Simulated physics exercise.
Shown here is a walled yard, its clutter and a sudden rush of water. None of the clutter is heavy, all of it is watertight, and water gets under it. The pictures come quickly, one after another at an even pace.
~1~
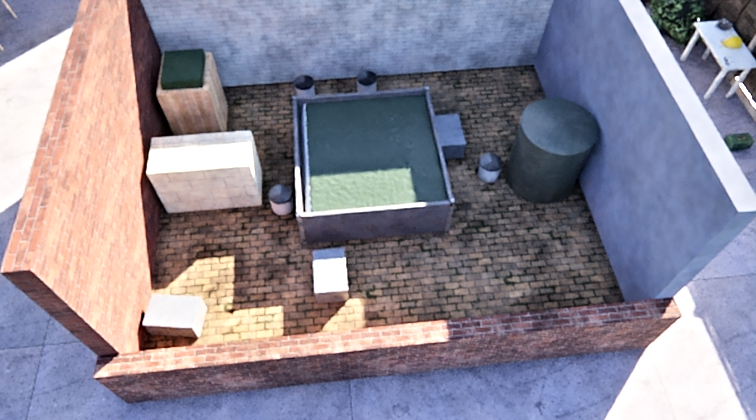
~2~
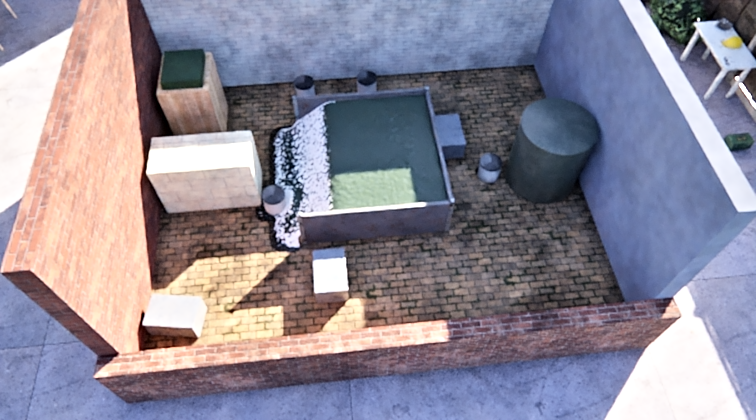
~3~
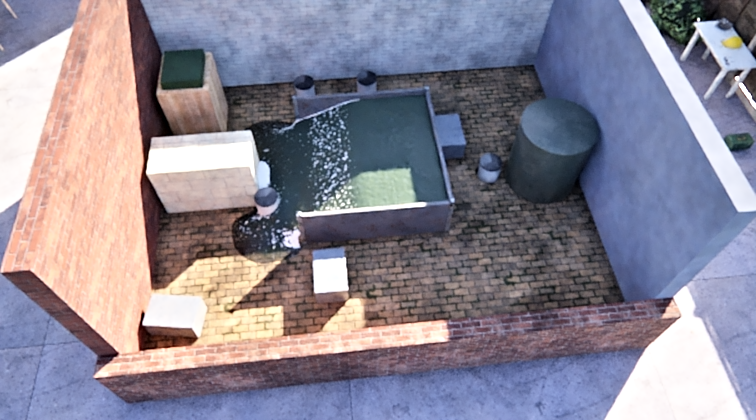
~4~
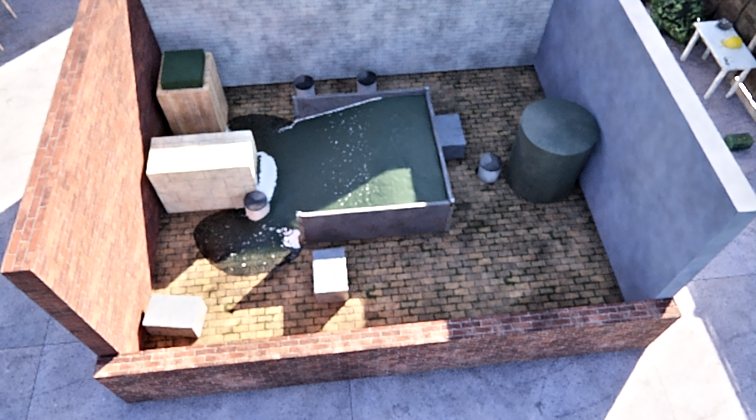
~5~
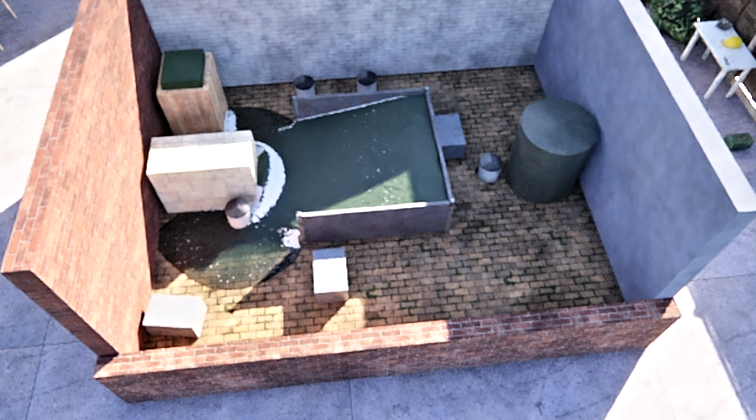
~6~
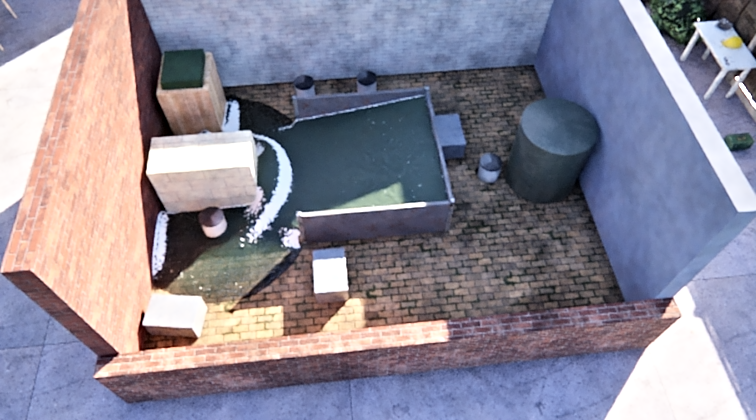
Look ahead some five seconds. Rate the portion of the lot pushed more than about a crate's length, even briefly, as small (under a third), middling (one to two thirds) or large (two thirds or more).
Large.
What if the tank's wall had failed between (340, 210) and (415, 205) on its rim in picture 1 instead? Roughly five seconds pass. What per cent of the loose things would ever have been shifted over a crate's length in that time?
That works out to some 40 %.
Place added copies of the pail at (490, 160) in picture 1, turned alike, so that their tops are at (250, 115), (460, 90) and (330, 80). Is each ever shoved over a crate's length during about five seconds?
Shoved clear, shoved clear, shoved clear.
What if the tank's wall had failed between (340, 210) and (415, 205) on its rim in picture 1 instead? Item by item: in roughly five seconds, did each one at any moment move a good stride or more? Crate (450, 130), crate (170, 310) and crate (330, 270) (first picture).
Same order as named: Not sent that far; sent that far; sent that far.
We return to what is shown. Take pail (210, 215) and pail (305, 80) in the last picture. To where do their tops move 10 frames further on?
Look for them close to (148, 292) and (336, 97).
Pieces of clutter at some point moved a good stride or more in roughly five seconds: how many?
The total here is 6.
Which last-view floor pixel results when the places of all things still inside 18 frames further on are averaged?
The average lands at about (377, 185).
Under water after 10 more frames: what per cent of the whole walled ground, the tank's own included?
Close to 45 %.
A moment on, 1 of 8 are well off their spots; 2 afloat.
Next, 3 of 8 are well off their spots; 3 afloat.
Later, 6 of 8 are well off their spots; 3 afloat.
In the end, 6 of 8 are well off their spots, and 6 have been at some point; 4 afloat.
